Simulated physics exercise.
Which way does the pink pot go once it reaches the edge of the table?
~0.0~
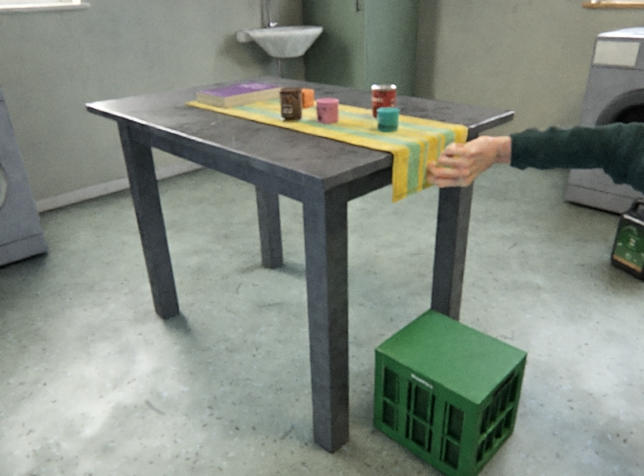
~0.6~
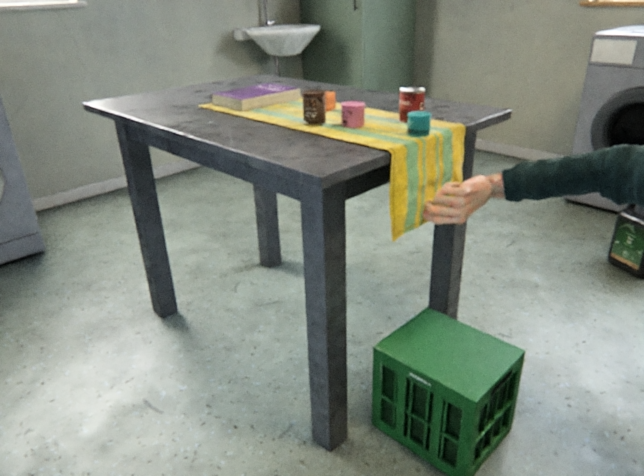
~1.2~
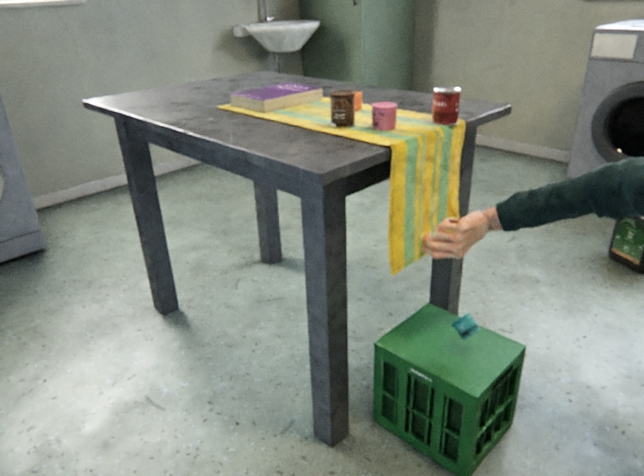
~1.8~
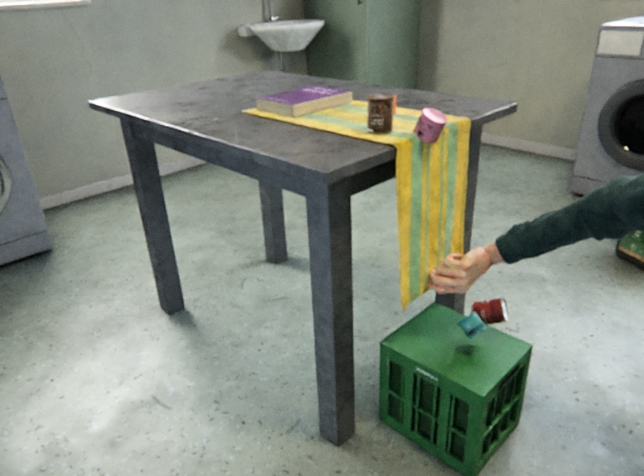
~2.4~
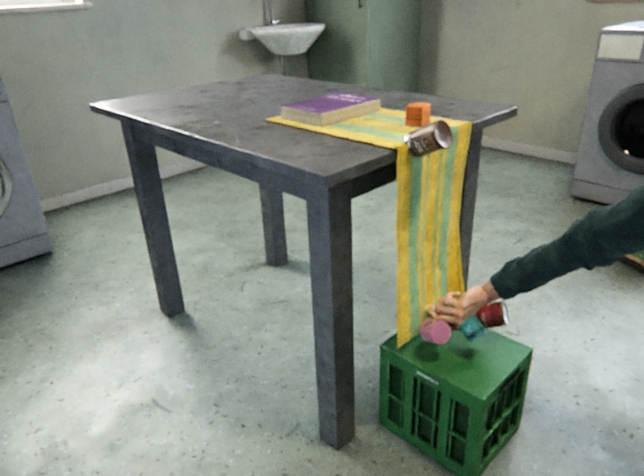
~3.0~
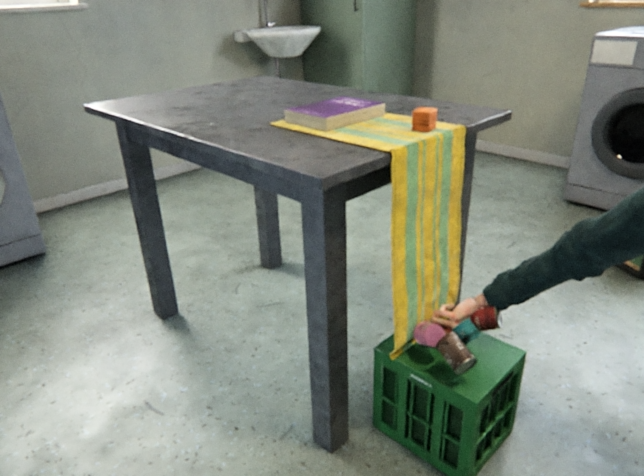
The pink pot tips over the edge and moves down, ending up by the hand just above the green crate.
A yellow striped cloth slides off a dark table as a hand pulls its hanging end down, and the turquoise pot, red can, pink pot and brown can drop in turn onto the green crate, leaving the orange cube and purple book on the table.
